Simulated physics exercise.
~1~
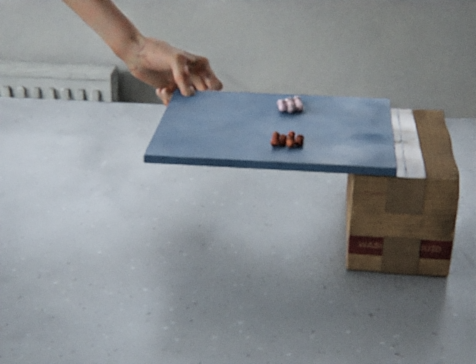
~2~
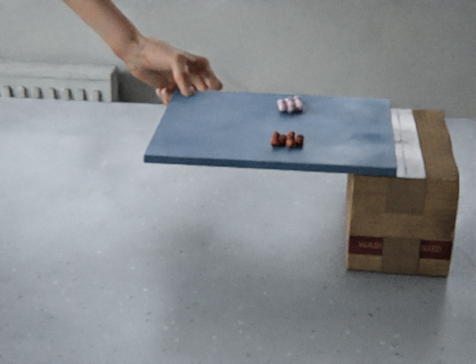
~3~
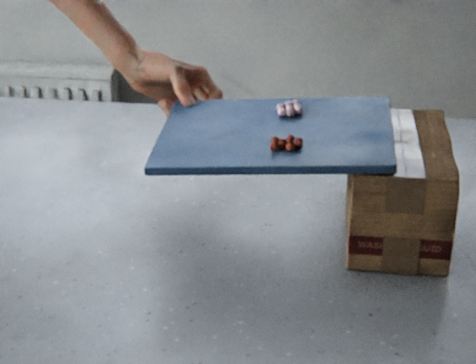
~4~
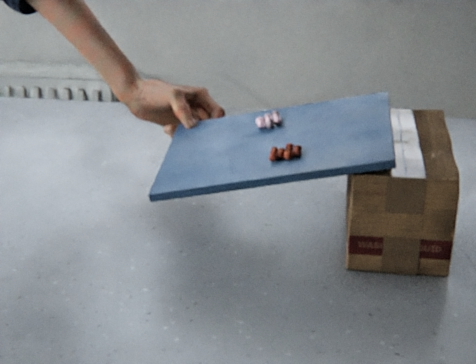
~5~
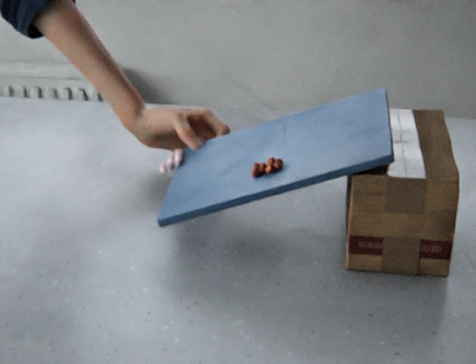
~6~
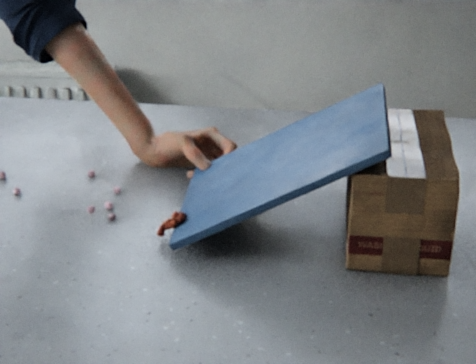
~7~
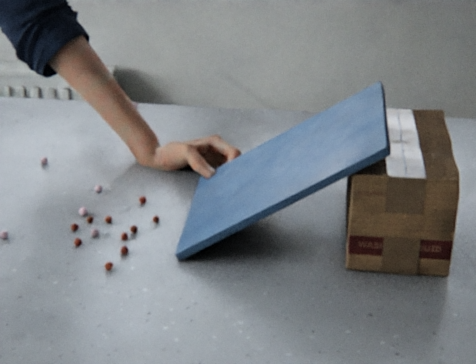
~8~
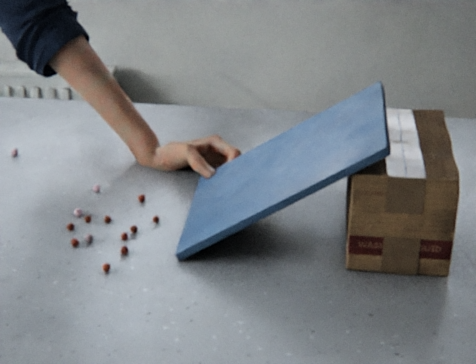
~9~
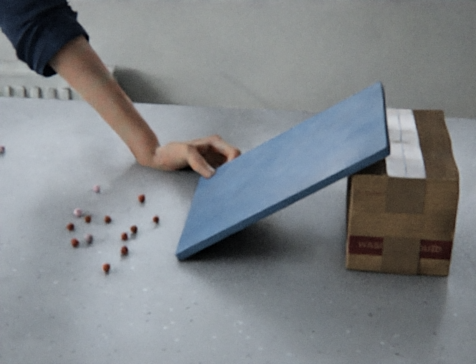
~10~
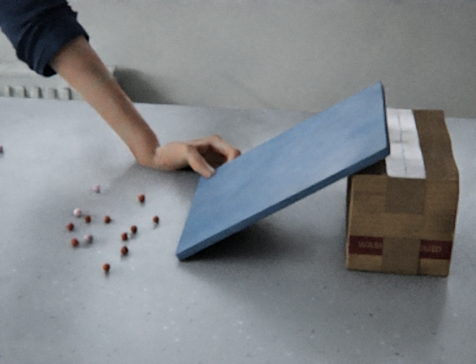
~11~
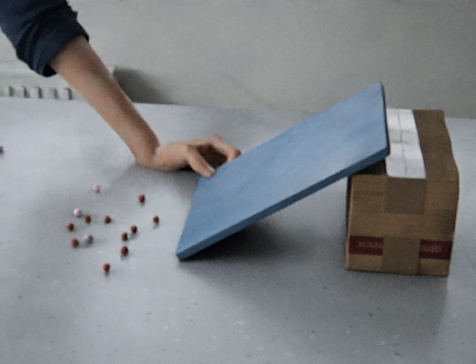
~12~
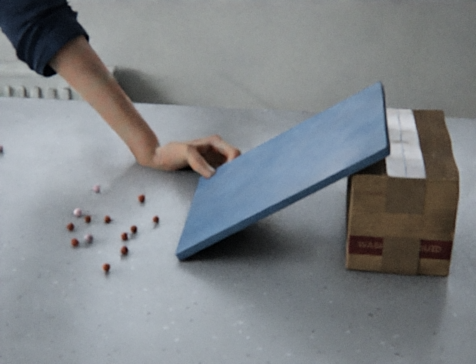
In this clip, a hand lowers the left end of a blue board resting on a cardboard box, and two clusters of small beads slide off, pale pinkish ones first, then reddish-brown ones, ending scattered on the gray surface with some pale ones farther left.
